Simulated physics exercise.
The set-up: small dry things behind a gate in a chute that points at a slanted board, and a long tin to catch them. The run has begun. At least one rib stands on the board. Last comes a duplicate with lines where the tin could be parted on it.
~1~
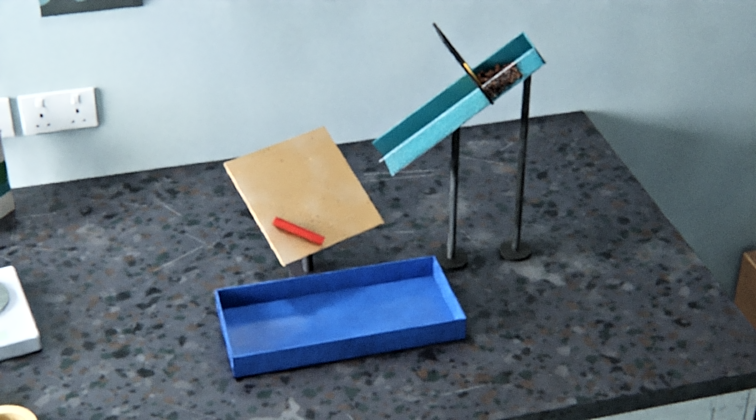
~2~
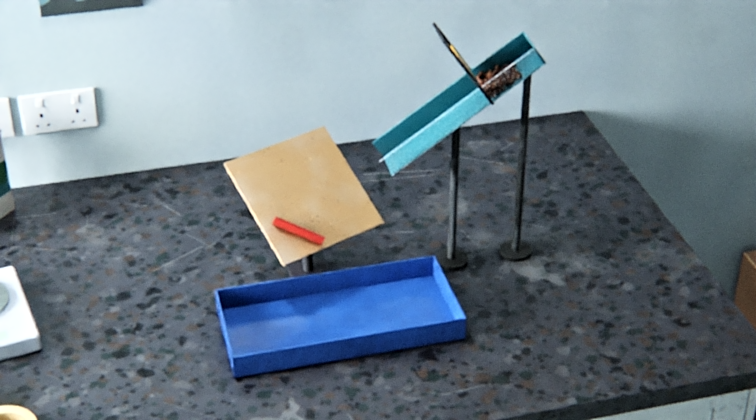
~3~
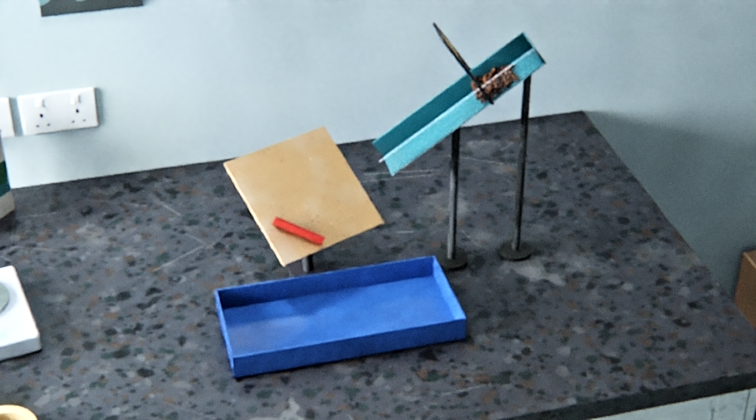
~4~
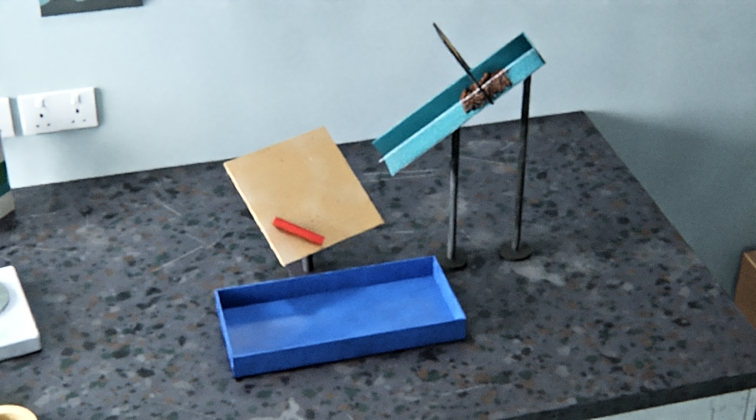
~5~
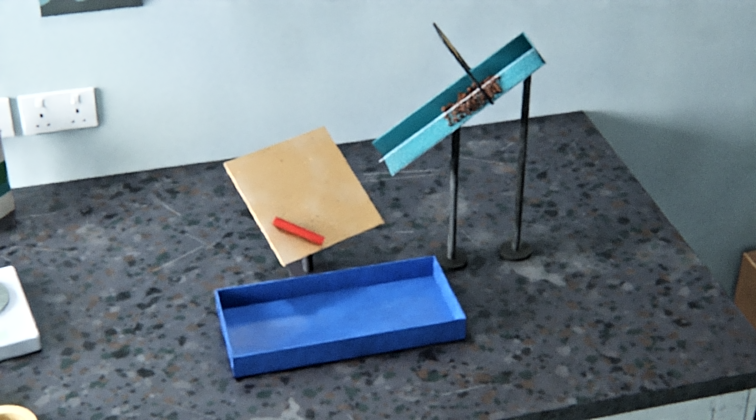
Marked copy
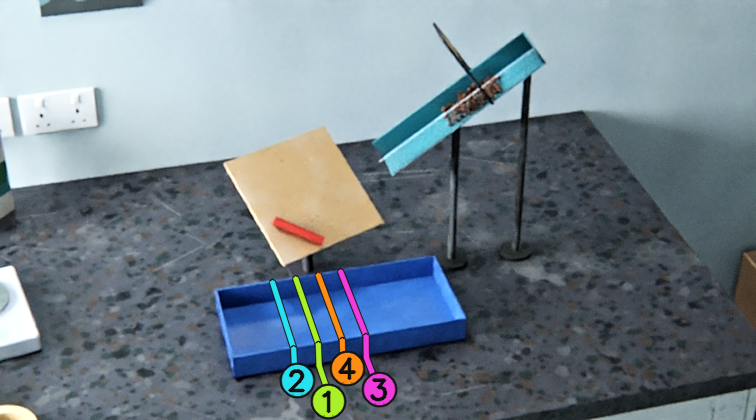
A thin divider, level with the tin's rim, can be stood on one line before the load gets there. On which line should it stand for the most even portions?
Line 3.
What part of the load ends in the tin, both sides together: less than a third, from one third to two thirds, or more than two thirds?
It is more than two thirds.
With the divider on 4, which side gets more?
More lands on the right.
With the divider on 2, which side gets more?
Right.
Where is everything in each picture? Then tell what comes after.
The first frame shows load behind the gate near (498, 83), allspice berries; lip of the chute near (388, 166), sloping gently.
The second frame shows middle of the board near (305, 193), tilted fairly steeply; middle of its low edge near (335, 243); of its high edge near (275, 144).
The third frame shows front corners of the tin near (233, 357) and (465, 318), empty; front of the load near (479, 98).
The fourth frame shows middle of the load near (484, 92); its front near (467, 111), close to a quarter of the way to the lip; rib from (276, 217) to (325, 238).
The fifth frame shows middle of the load near (474, 100); its front near (446, 116), close to a third of the way to the lip.
On the marked copy, line 1 crosses the front rim at (318, 343); line 2 crosses the front rim at (293, 347); line 3 crosses the front rim at (365, 335); line 4 crosses the front rim at (342, 339).
For line 1, of what is caught, only a few on the left of the divider, all but a few on the right.
For line 2, of what is caught, none at all on the left of the divider, the whole lot on the right.
For line 3, of what is caught, close to half on the left of the divider, close to half on the right.
For line 4, of what is caught, a small share on the left of the divider, the bulk on the right.
